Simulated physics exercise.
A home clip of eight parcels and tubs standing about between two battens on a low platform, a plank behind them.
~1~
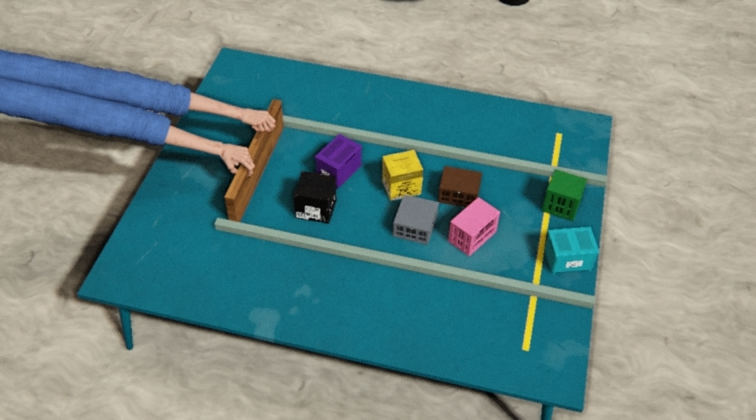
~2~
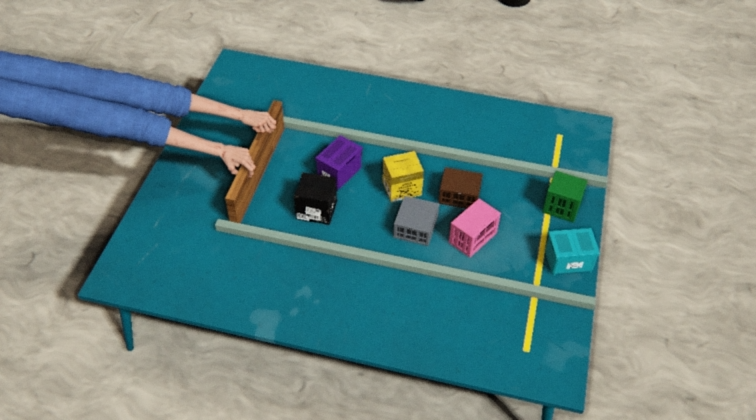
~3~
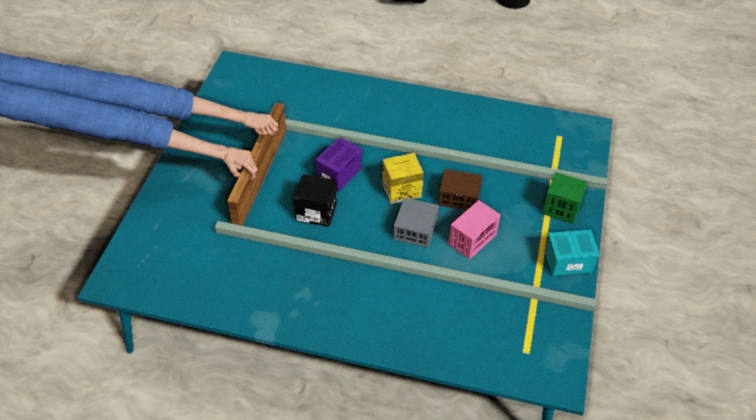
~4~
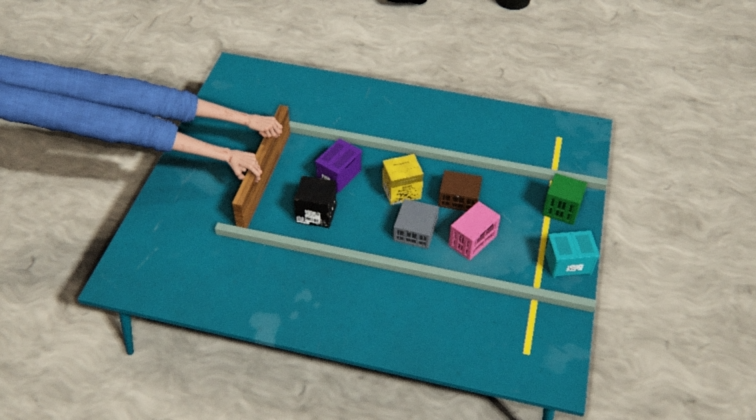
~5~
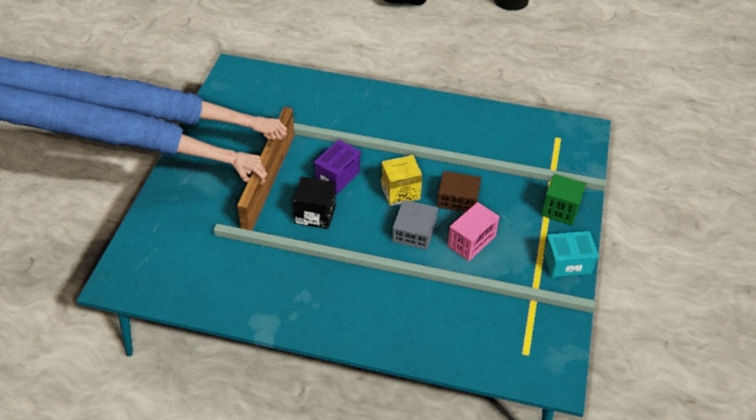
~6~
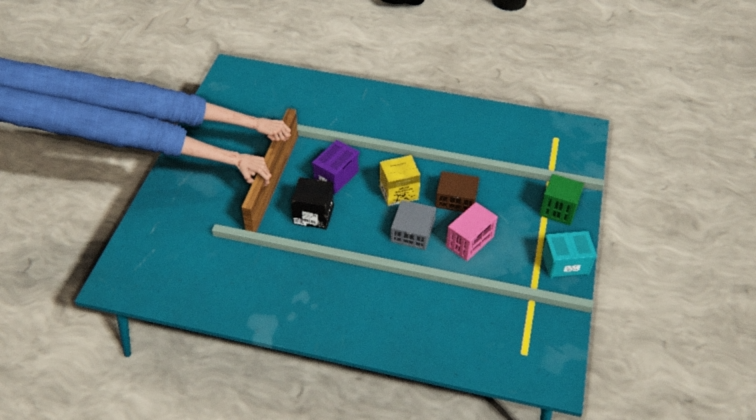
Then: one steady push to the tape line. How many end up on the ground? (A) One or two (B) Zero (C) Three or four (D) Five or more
Option C: Three or four.
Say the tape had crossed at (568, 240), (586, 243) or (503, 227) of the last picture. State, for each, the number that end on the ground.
In that order 6, 8 and 2.
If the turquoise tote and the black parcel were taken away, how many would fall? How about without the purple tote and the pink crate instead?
Result: 2, then 2.
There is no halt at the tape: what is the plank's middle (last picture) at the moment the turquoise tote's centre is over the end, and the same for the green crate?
(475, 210) and (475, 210), roughly.
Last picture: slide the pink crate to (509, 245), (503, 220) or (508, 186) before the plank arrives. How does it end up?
At the three spots, the pink crate tips over, tips over and tips over.
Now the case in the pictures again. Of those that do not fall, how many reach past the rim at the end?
The overhang total is 2.
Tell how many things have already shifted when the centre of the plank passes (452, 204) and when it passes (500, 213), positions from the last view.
By then 8, and 8.
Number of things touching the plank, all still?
Looks like 2 of them, all told.
Soon after, none off yet; turquoise tote at rest near (568, 255); green crate at rest near (561, 200); pink crate at rest near (472, 232).
Then, none off yet; turquoise tote at rest near (569, 255); green crate moved a little near (572, 201); pink crate moved about its own width near (530, 242).
By the end, the number that fall off is three or four; fallen, brown crate, pink crate, green crate and turquoise tote.
